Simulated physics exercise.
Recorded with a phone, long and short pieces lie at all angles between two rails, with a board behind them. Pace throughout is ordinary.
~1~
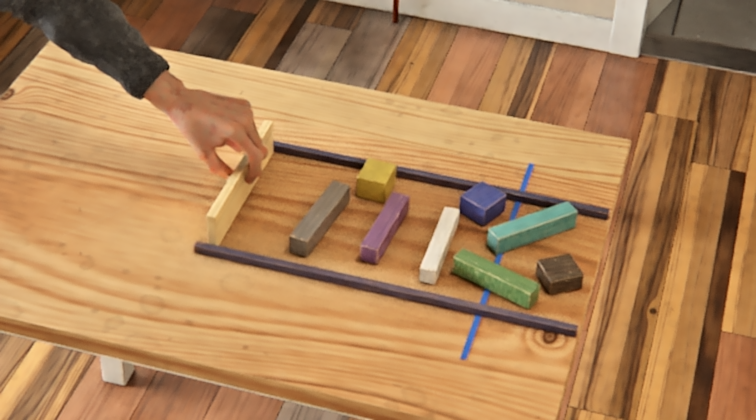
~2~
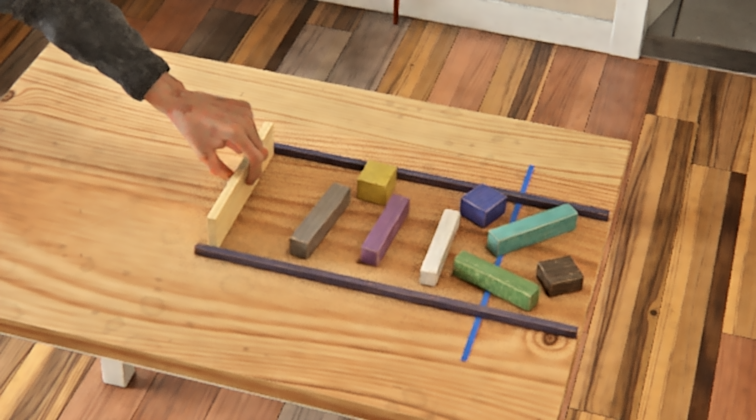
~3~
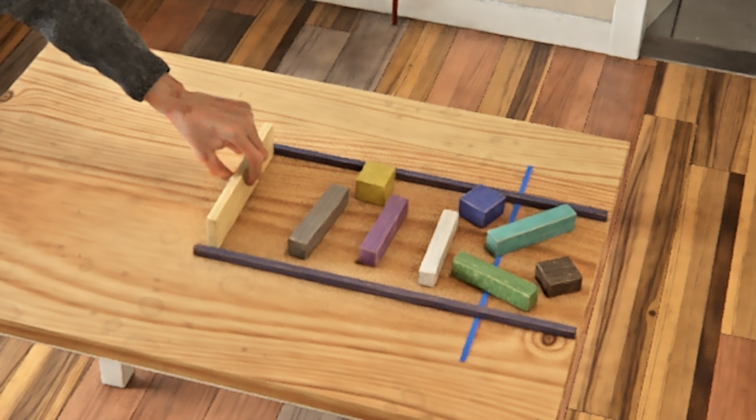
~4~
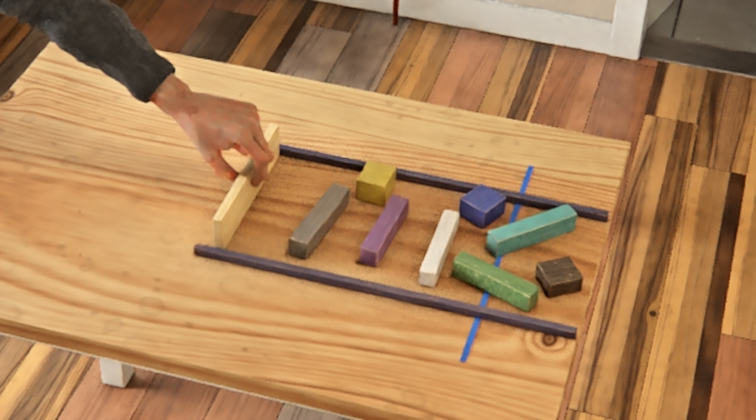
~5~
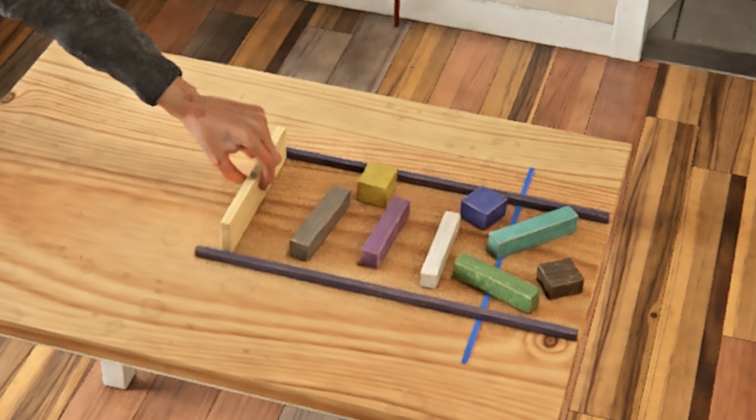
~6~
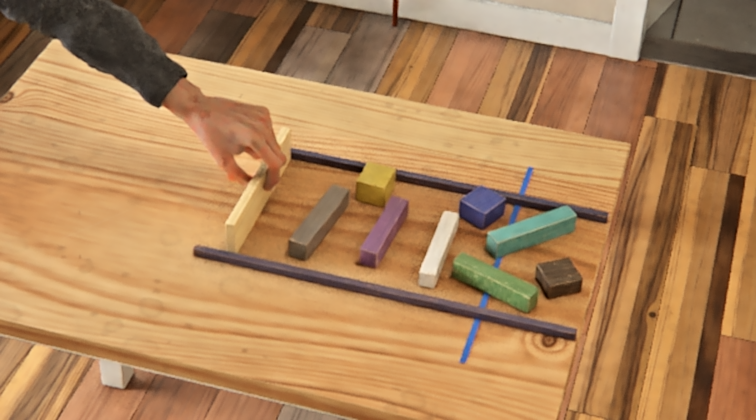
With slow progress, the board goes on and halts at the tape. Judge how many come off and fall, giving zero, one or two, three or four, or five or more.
Number falling: Zero.
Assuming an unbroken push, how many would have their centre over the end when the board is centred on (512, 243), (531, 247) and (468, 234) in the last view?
Going through the three positions, you'd get 2, 3 and 0.
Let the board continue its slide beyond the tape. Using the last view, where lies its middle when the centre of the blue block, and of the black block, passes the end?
First one: Around (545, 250). Other one: Around (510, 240).
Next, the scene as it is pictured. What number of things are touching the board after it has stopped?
Tally at the end: 2.
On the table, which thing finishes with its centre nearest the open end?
It's the green bar.
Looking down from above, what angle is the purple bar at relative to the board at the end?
It works out to near 0°.
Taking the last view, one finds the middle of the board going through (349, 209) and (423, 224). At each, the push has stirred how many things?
Counts: 2, 6.
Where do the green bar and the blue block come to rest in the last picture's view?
Looks like one lands around (579, 316), and the other around (559, 221).
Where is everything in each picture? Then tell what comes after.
In the first frame, black block (560, 274); turquoise bar (532, 228); green bar (496, 278); board (242, 182); tape (500, 254).
In the second frame, turquoise bar (533, 230); white bar (440, 247).
In the third frame, green bar (495, 281); purple bar (384, 230).
In the fourth frame, black block (559, 277); blue block (482, 206).
In the fifth frame, turquoise bar (533, 232); board (255, 189).
In the sixth frame, black block (559, 278); turquoise bar (532, 232); green bar (495, 282); board (260, 190); tape (500, 257).
Soon after, none off yet; black block at rest near (559, 278); turquoise bar at rest near (532, 232); green bar at rest near (495, 282).
After that, none off yet; black block at rest near (559, 278); turquoise bar at rest near (532, 232); green bar displaced a little near (513, 287).
In the end, the number that fall off is zero.
